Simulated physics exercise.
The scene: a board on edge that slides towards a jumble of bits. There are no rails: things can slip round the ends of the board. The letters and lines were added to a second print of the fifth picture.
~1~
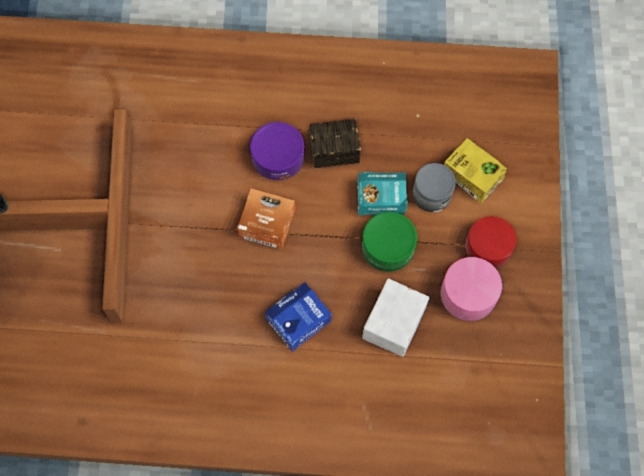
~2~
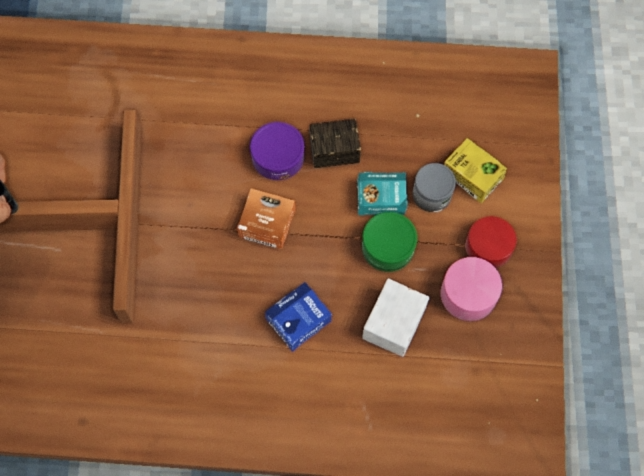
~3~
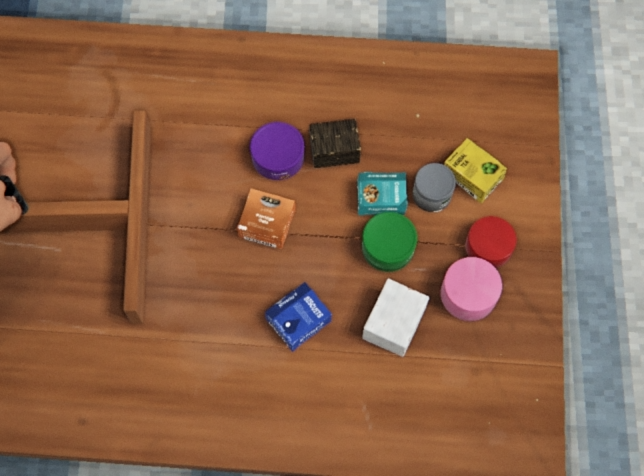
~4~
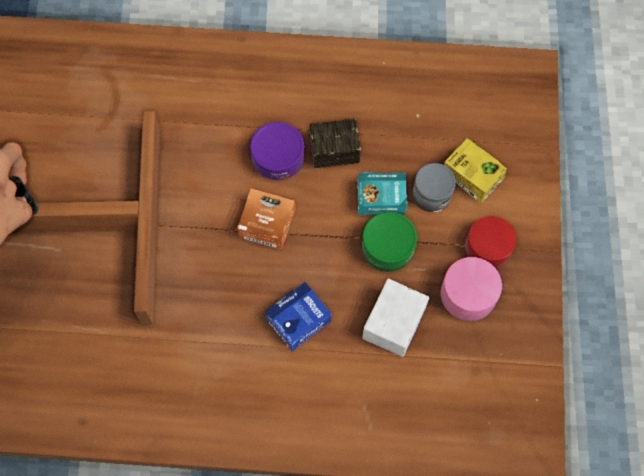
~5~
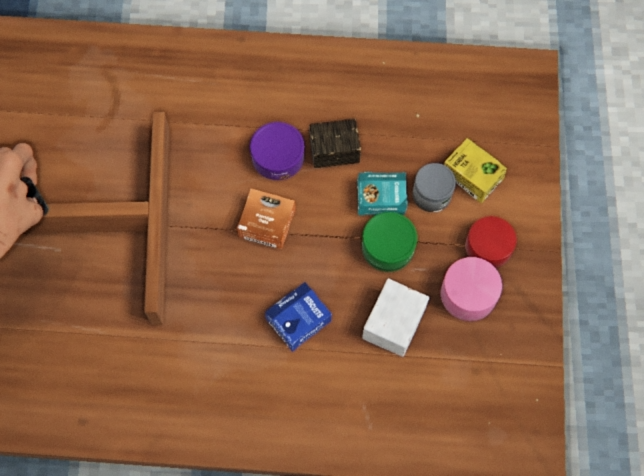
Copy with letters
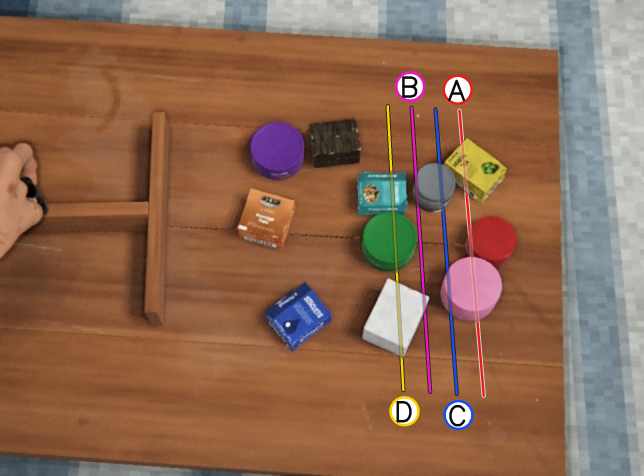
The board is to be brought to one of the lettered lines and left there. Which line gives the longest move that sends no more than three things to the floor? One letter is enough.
No farther than A.
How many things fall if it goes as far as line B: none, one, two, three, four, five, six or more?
By then, none.
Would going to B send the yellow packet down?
By then, no.
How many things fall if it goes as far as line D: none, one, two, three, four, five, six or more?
The count is none.
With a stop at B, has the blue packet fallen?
By then, no.
On the marked copy, A at (471, 245); B at (420, 242); C at (446, 243); D at (395, 240).
Taking A. A third of the way, board (269, 215); black block (352, 142); blue packet (311, 317).
Two thirds of the way, board (382, 223); yellow packet (514, 147); red pot (511, 237).
When it is over, board (471, 229); red pot over the edge; pink tin (555, 280); one fallen.
As for the rest, B is within the limit but short; C is within the limit but short; D is within the limit but short.
